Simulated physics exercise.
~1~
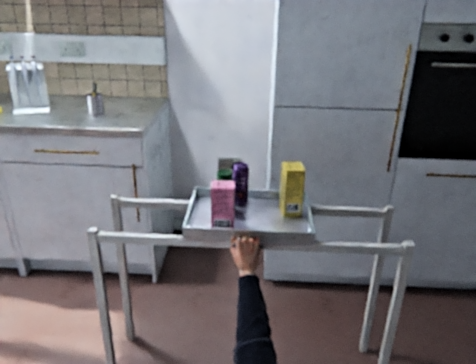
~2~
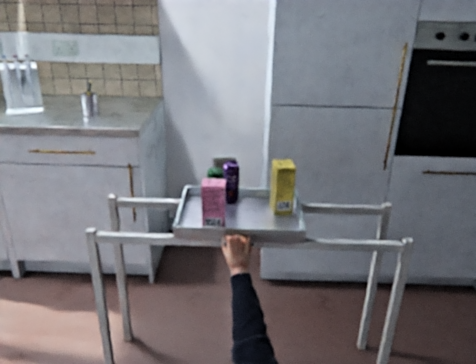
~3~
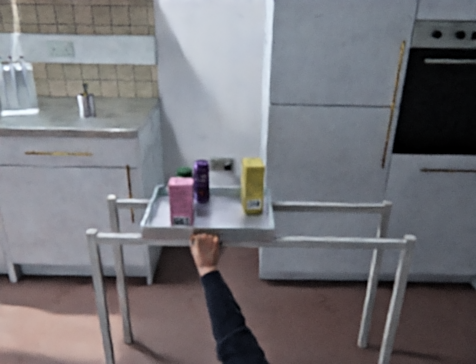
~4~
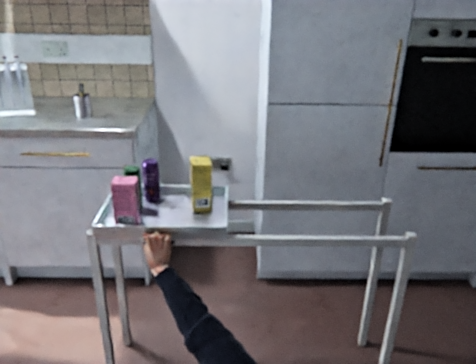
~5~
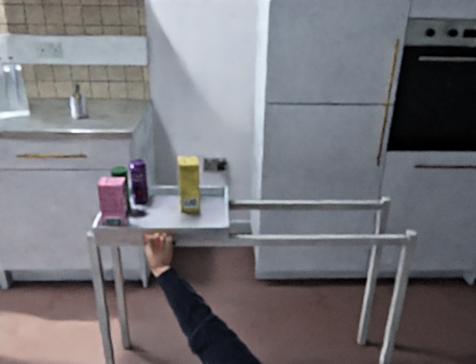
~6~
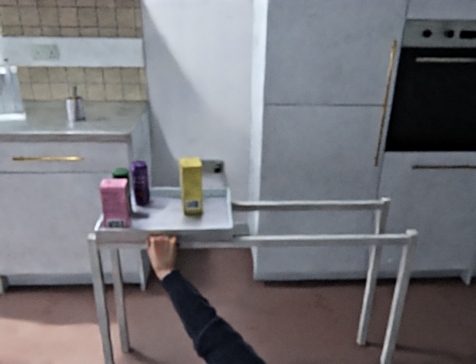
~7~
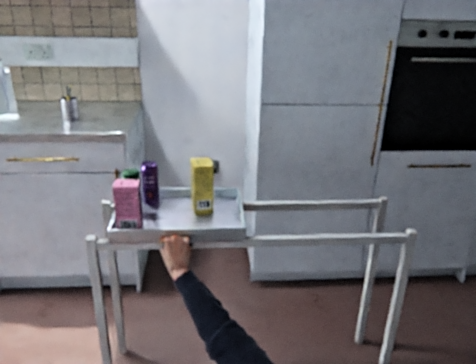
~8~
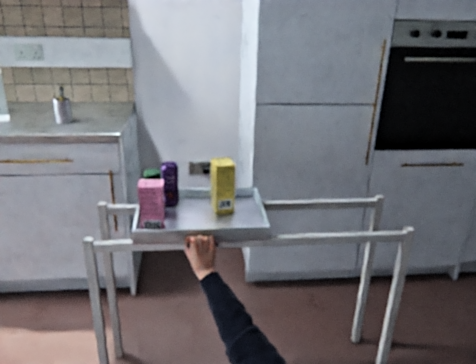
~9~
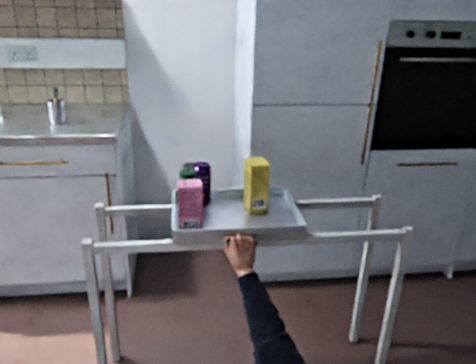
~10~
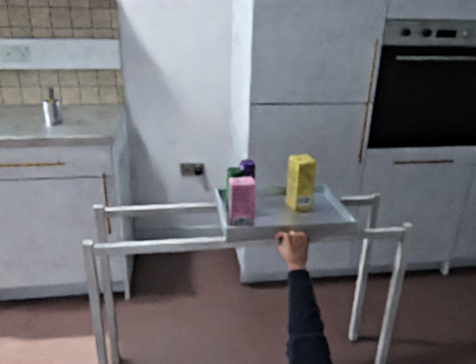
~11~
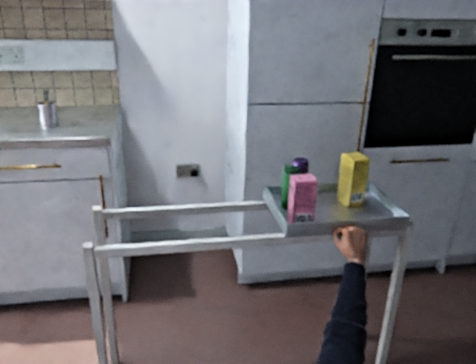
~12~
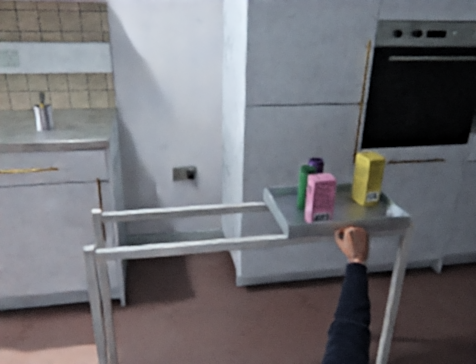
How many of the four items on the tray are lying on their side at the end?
None of them are; the yellow carton, pink carton, purple can and green jar are all still standing upright on the tray.
